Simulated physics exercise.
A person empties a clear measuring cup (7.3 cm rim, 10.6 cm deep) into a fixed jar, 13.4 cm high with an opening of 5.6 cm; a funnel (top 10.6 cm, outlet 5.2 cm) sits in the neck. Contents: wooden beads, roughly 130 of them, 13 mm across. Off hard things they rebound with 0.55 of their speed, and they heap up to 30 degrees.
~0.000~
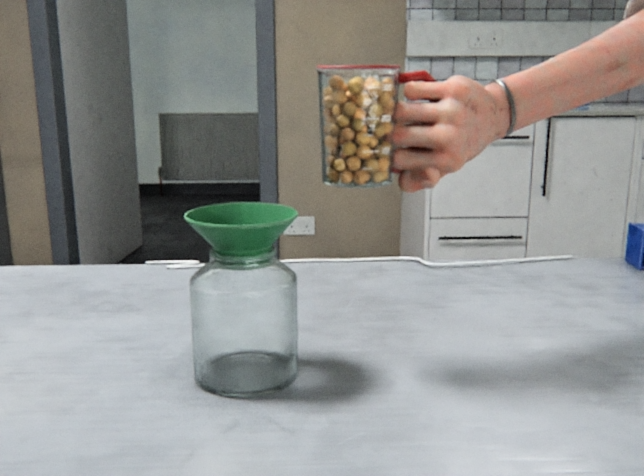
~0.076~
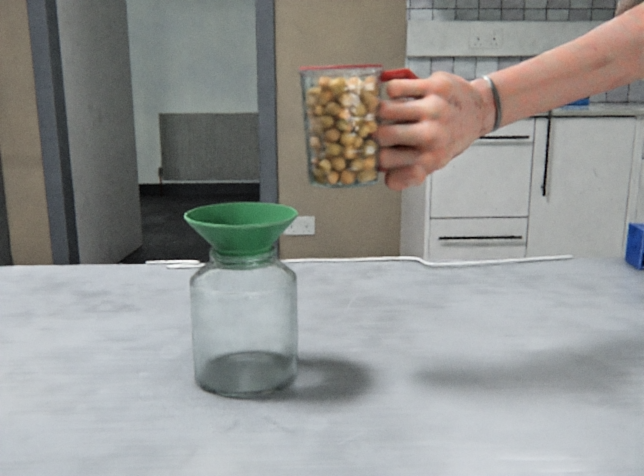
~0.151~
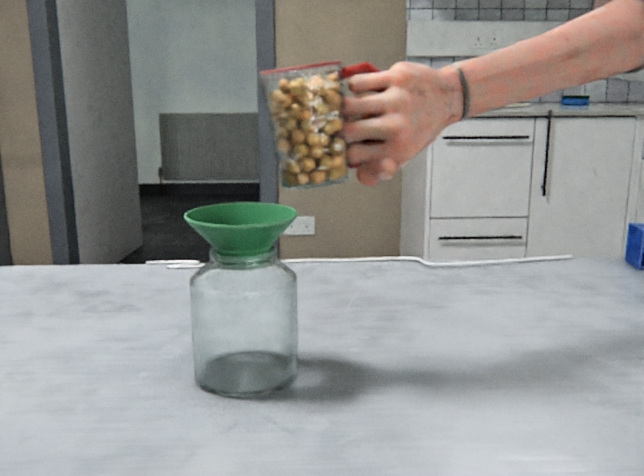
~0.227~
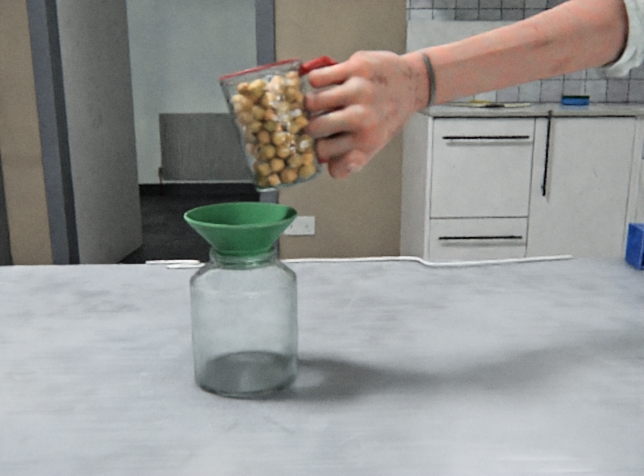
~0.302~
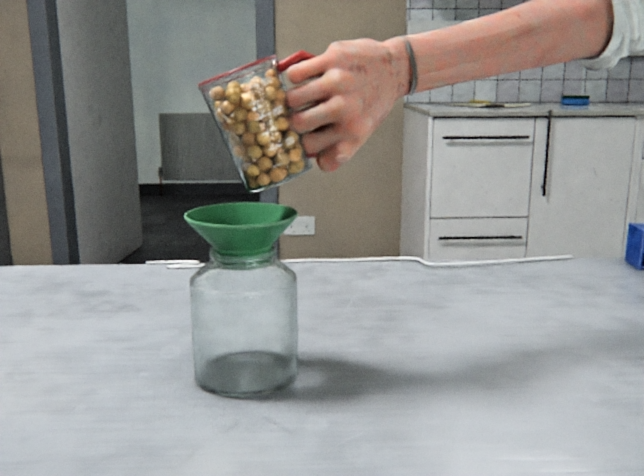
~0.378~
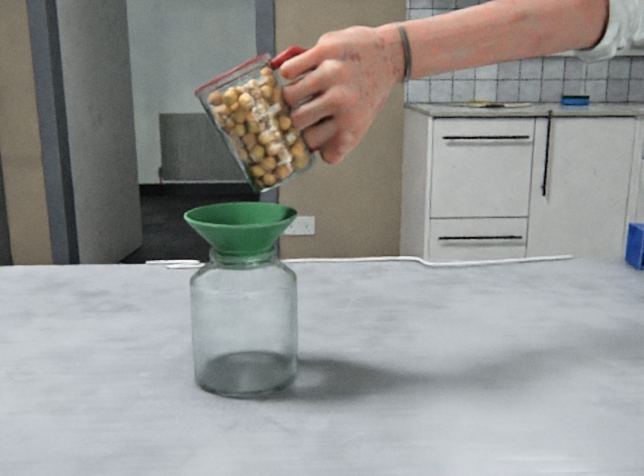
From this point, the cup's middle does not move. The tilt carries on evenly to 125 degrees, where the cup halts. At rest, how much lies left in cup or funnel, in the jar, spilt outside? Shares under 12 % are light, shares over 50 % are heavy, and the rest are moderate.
Left in cup or funnel light, jar heavy, spilt outside moderate.
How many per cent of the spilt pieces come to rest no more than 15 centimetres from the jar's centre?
Share: Some 30 percent.
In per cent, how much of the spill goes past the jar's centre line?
Around 100 per cent, give or take.
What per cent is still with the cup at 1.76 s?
Around 0 in a hundred.
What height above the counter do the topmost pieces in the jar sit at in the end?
Roughly 4.5 centimetres above the counter.
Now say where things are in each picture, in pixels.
In the first picture, cup at (358, 125), tilt 0 degrees, lip at (319, 67), moved 0.0 cm; middle of the pieces at (357, 132); jar at (245, 313).
In the second picture, cup at (343, 126), tilt 2 degrees, lip at (301, 69), moved 1.5 cm; middle of the pieces at (341, 132).
In the third picture, cup at (309, 126), tilt 8 degrees, lip at (261, 74), moved 4.6 cm; middle of the pieces at (308, 133).
In the fourth picture, cup at (275, 126), tilt 14 degrees, lip at (221, 79), moved 7.8 cm; middle of the pieces at (275, 133).
In the fifth picture, cup at (259, 126), tilt 20 degrees, lip at (200, 86), moved 9.3 cm; middle of the pieces at (260, 133).
In the sixth picture, cup at (259, 126), tilt 27 degrees, lip at (197, 92), moved 9.3 cm; middle of the pieces at (261, 133); jar at (245, 313). Its pace works out near 85 degrees a second.
After 0.93 s, tilt 73 degrees; the cup holds 100 %, the jar 0 %.
After 1.30 s, tilt 104 degrees; the cup holds 85 %, the jar 0 %.
Then, at 1.76 s, tilt 125 degrees; the cup holds 0 %, the jar 45 %.
By 2.8 s all is still; still above 0 %, jar 65 %, spilt 35 %.
